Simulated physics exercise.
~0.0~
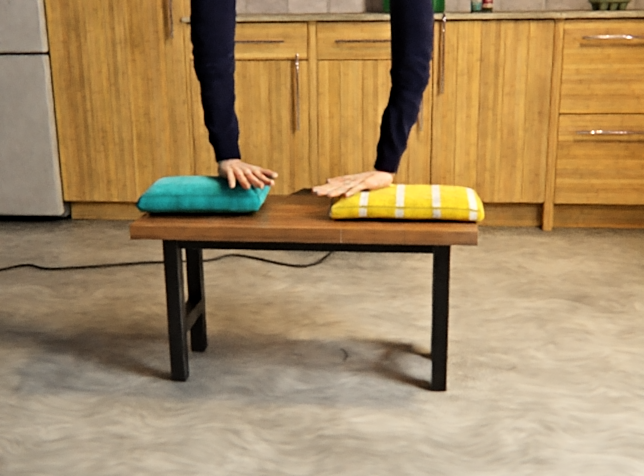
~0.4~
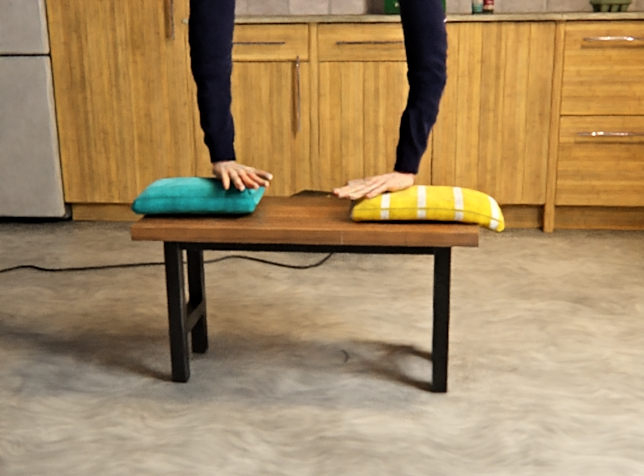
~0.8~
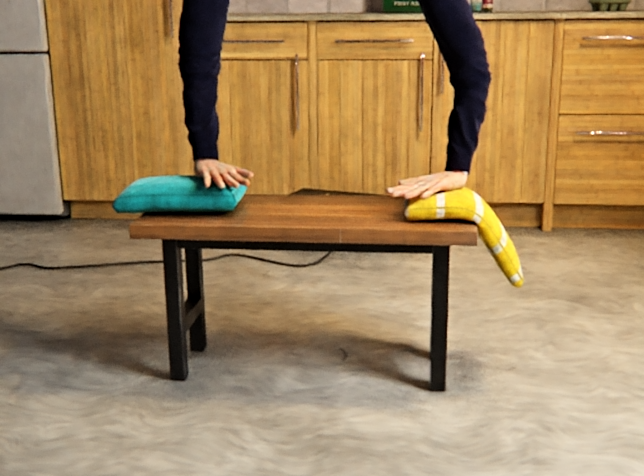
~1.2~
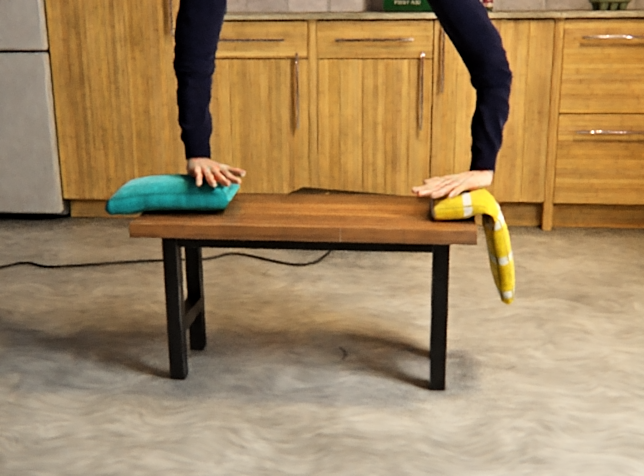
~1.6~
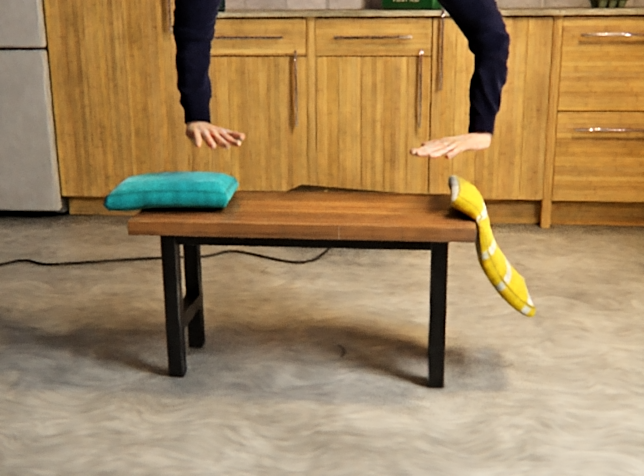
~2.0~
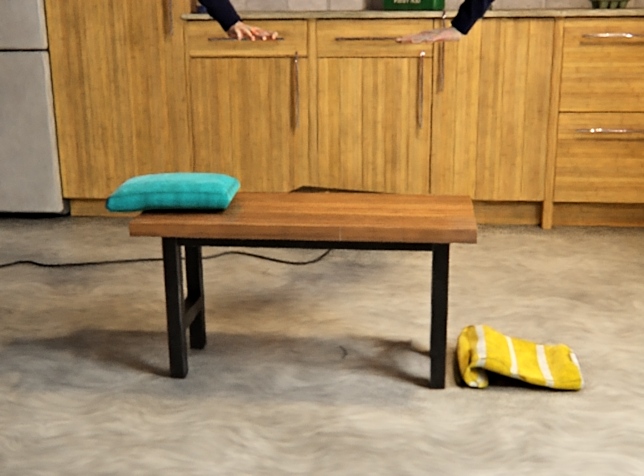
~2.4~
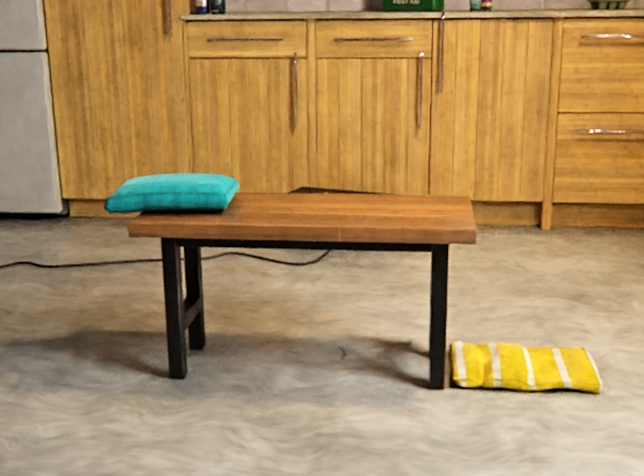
A yellow striped cloth, pushed right by a hand, slides off a bench onto the floor while a turquoise cushion stays.
